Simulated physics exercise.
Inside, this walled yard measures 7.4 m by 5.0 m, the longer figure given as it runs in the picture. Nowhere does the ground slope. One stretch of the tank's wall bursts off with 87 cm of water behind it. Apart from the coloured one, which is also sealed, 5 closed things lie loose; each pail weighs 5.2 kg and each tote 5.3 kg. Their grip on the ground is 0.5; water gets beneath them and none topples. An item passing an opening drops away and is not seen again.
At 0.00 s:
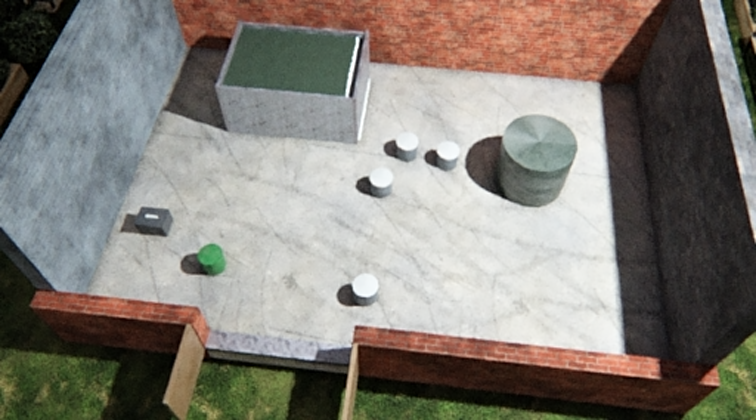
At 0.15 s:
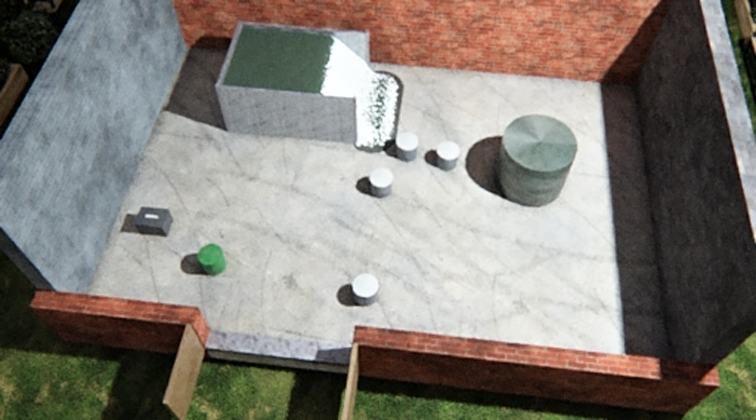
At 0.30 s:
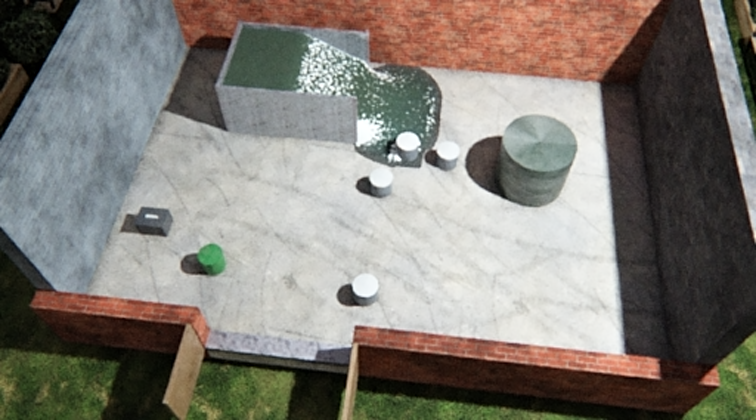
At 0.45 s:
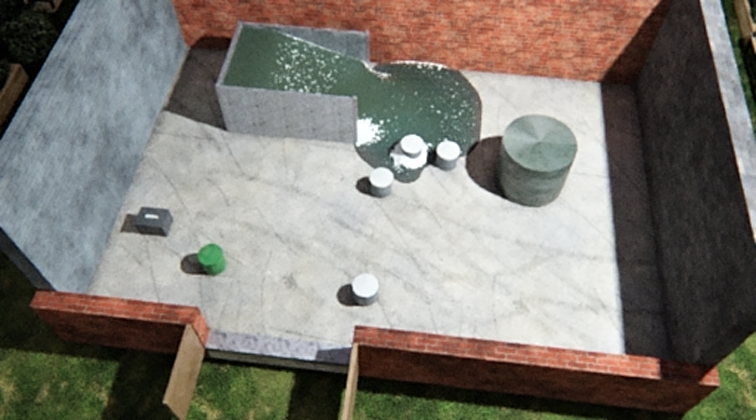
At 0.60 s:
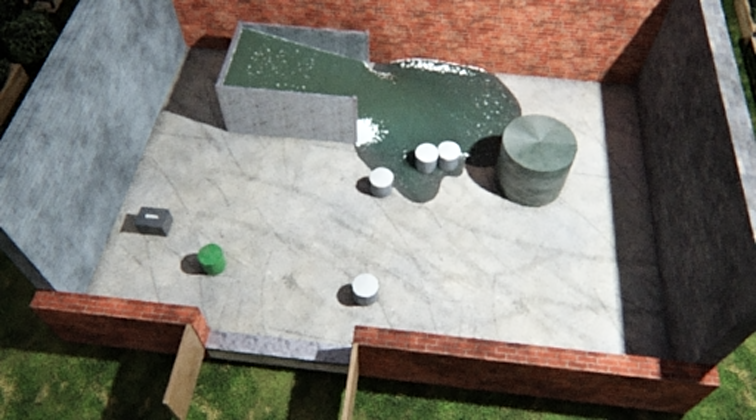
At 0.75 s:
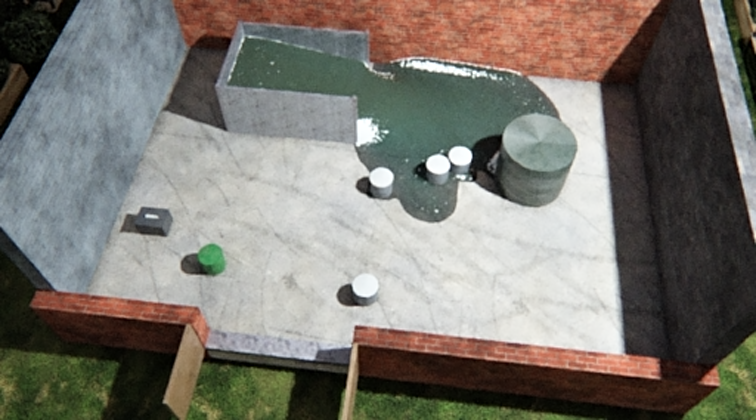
Dark green water bursts from the right side of a grey tank at the back left of a brick-and-grey-walled yard, seen from high above by a still camera. Four white canisters, a large grey-green cylinder at right, and a green pail and dark box at left stand on pale ground. The water spreads rightward to the large cylinder, nudging one canister toward its neighbour, then shifting both slightly.
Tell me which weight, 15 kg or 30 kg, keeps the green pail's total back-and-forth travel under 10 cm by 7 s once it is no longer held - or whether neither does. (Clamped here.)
Low mass passes.
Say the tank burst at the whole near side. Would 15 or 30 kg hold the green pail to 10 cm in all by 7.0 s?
Well, in that case neither one does it.
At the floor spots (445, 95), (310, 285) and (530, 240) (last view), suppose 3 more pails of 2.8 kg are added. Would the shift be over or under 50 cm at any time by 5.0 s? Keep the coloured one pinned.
Taking them one by one: Above the mark; below the mark; above the mark.
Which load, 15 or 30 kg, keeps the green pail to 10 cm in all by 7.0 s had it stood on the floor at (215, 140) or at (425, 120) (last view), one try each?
Try 1: Lesser mass sufficient. Try 2: Both insufficient.
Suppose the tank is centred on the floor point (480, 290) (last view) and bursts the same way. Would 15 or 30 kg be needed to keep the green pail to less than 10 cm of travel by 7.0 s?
In that case the lighter mass suffices.
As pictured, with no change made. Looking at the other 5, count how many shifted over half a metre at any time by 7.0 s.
3.
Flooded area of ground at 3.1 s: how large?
At that time the wet patch spans about 21 m2.
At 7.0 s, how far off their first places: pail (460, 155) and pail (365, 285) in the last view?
So the first is off by 300 centimetres, the second by 250 centimetres.
After 1.4 s the green pail would be 0 cm from its start with 15 kg and 0 cm from its start with 30 kg; 0 cm of water round it then.
After 3.1 s the green pail would be 0 cm from its start with 15 kg and 0 cm from its start with 30 kg; 0 cm of water round it then.
After 4.9 s the green pail would be 0 cm from its start with 15 kg and 0 cm from its start with 30 kg; 0 cm of water round it then.
After 7.0 s the green pail would be 0 cm from its start with 15 kg and 0 cm from its start with 30 kg; 5 cm of water round it then.
